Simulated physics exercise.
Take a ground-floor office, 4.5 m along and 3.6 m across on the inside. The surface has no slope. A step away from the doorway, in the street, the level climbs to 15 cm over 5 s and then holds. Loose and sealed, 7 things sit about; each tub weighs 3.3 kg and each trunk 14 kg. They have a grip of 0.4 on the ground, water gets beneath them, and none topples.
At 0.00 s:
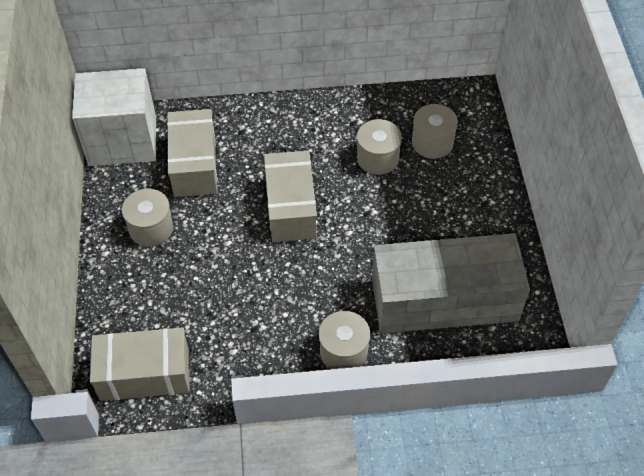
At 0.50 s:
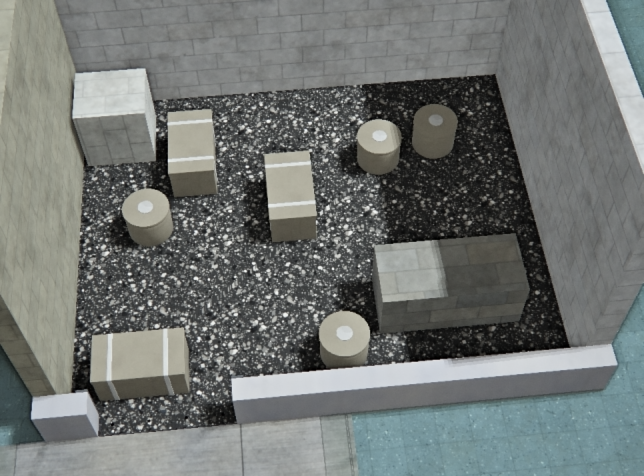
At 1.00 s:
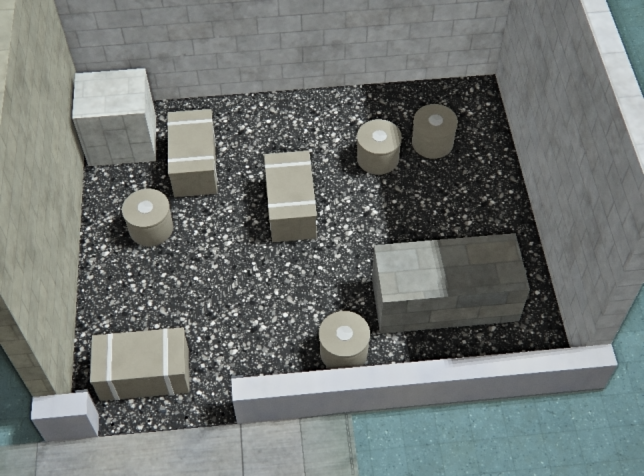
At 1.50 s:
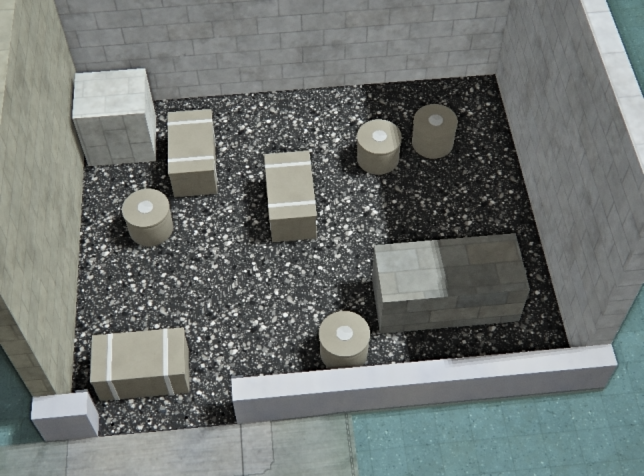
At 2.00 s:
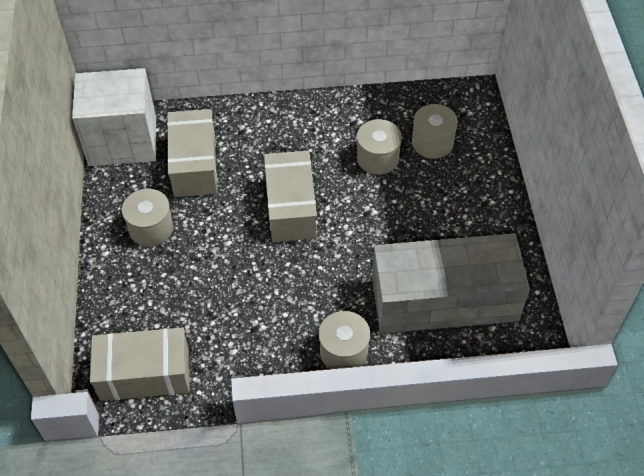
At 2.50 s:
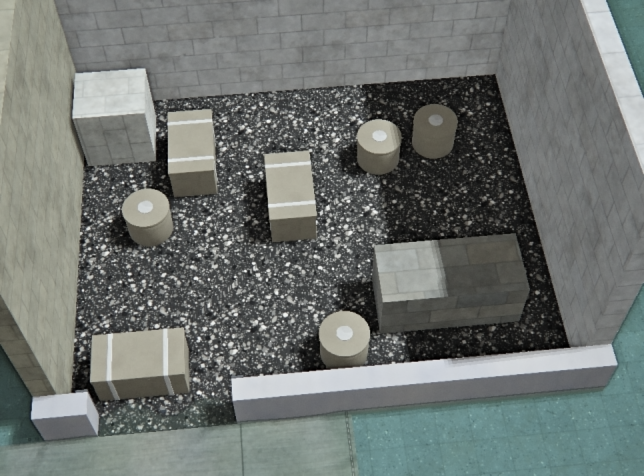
In a walled ground-floor room, boxes and round tubs stay still while water spreads outside the doorway.
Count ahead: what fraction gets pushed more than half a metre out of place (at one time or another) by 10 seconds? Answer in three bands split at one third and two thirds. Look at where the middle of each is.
One third to two thirds.
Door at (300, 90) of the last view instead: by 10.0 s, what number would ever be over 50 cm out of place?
Count: 2.
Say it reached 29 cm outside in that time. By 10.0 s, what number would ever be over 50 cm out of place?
Then the count would be 6.
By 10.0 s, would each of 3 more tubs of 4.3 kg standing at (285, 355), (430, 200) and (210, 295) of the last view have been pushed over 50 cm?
Sequence: Below the line / below the line / above the line.
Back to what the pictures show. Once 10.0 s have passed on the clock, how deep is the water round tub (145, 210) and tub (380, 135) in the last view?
Depths: Near 6 cm, then near 2 cm.
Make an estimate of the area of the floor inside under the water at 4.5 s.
2.5 m2.
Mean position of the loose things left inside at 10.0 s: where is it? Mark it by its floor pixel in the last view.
Around (319, 178).
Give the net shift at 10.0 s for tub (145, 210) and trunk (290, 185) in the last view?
140 cm and 80 cm respectively.
After 3.5 s 0 of 7 are over 50 cm from their spots; 0 afloat.
After 4.5 s 1 of 7 are over 50 cm from their spots; 0 afloat.
After 7.0 s 2 of 7 are over 50 cm from their spots; 2 afloat.
After 10.0 s 4 of 7 are over 50 cm from their spots, and 4 have been at some point; 3 afloat.
